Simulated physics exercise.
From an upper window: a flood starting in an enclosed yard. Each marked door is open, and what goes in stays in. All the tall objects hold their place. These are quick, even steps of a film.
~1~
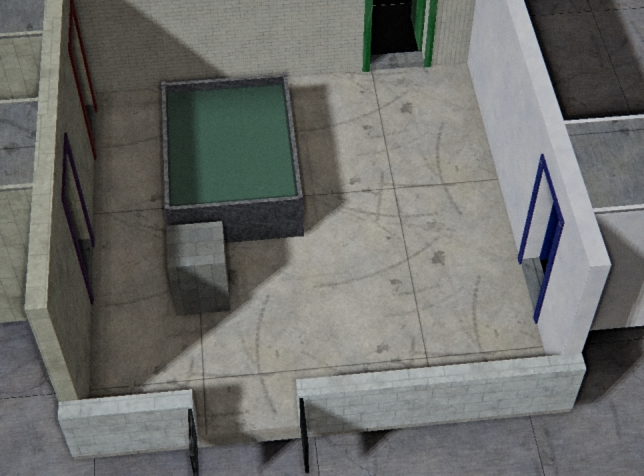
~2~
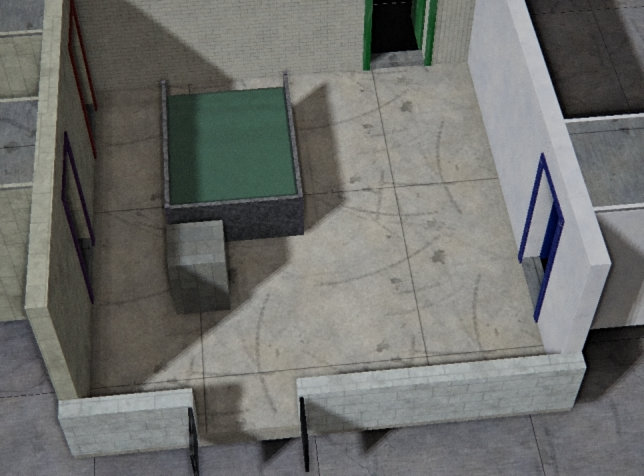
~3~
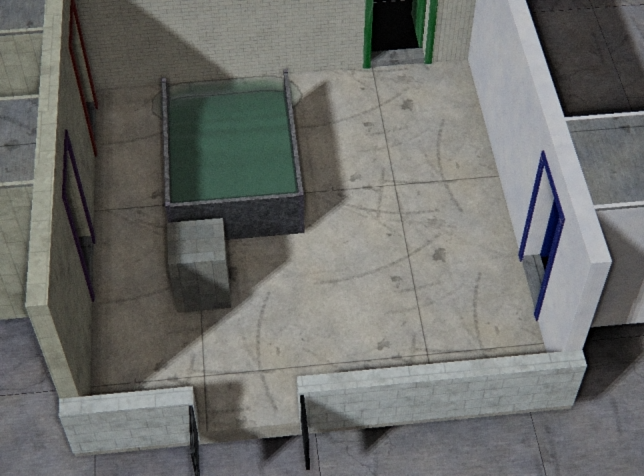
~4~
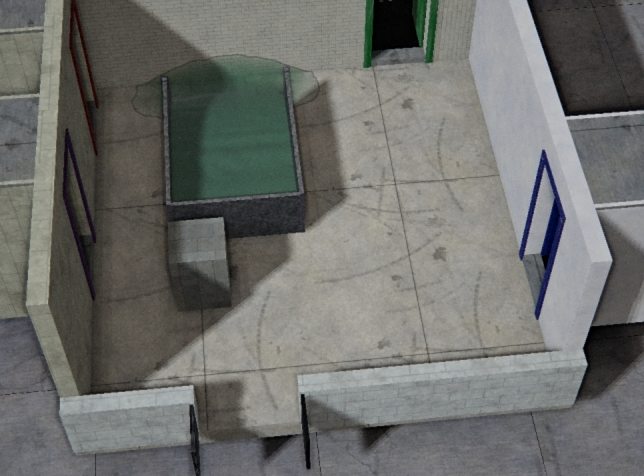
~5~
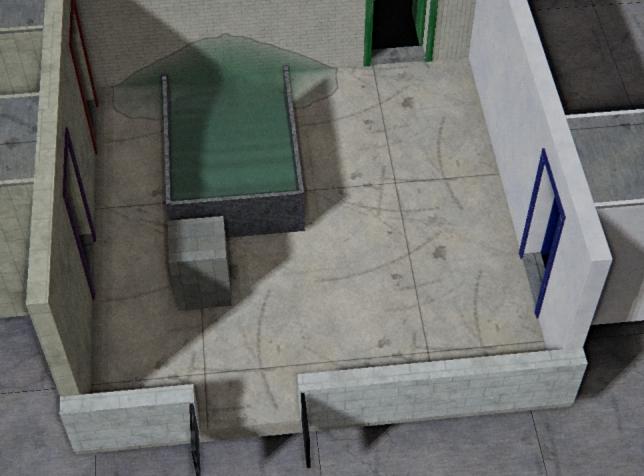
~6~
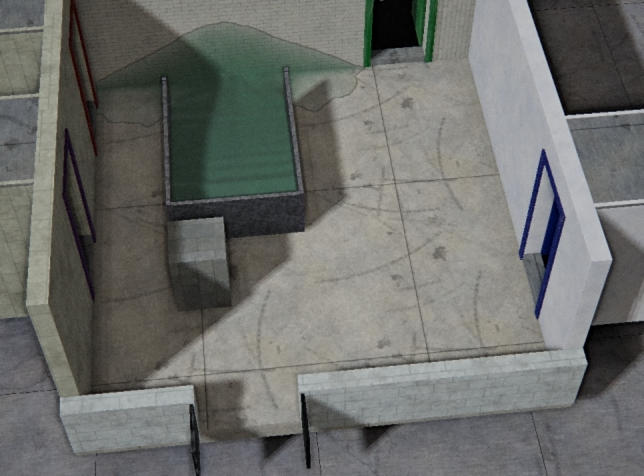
We see a walled yard with a rectangular tank of green water and a grey block beside it; the tank's far side opens, and water pours out, spreading across the floor toward the back wall and to both sides.
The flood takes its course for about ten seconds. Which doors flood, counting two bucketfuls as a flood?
In the end: The green door holds within the limit; the red door floods; the purple door holds within the limit; the blue door holds within the limit.
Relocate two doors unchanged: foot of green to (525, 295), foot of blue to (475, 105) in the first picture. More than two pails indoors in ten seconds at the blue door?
My reading: The blue one goes over.
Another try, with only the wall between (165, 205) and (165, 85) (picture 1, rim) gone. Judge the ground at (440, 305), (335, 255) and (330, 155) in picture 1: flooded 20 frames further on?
As listed: Not flooded, clear, clear.
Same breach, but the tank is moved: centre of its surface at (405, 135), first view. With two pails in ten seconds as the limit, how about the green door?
One by one: The green door lets more in.
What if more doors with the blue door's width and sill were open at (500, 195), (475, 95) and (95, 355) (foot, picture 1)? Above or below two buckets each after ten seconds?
In that order: Is under, passes that mark, takes less.
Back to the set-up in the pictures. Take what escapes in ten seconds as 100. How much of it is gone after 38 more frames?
Roughly 45 per cent.
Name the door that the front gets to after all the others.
I say the blue one.
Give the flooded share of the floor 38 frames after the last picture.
Close to 90 %.
A moment on, water covers 25 % of the floor; the green door wet at the sill, nothing in, the red door under two buckets in, the purple door not reached, the blue door not reached.
Next, water covers 40 % of the floor; the green door wet at the sill, nothing in, the red door over two buckets in, the purple door wet at the sill, nothing in, the blue door not reached.
Then, water covers 60 % of the floor; the green door wet at the sill, nothing in, the red door far over two buckets in, the purple door wet at the sill, nothing in, the blue door wet at the sill, nothing in.
Later, water covers 90 % of the floor; the green door under two buckets in, the red door far over two buckets in, the purple door wet at the sill, nothing in, the blue door wet at the sill, nothing in.
In the end, water covers 95 % of the floor; the green door under two buckets in, the red door far over two buckets in, the purple door wet at the sill, nothing in, the blue door wet at the sill, nothing in.
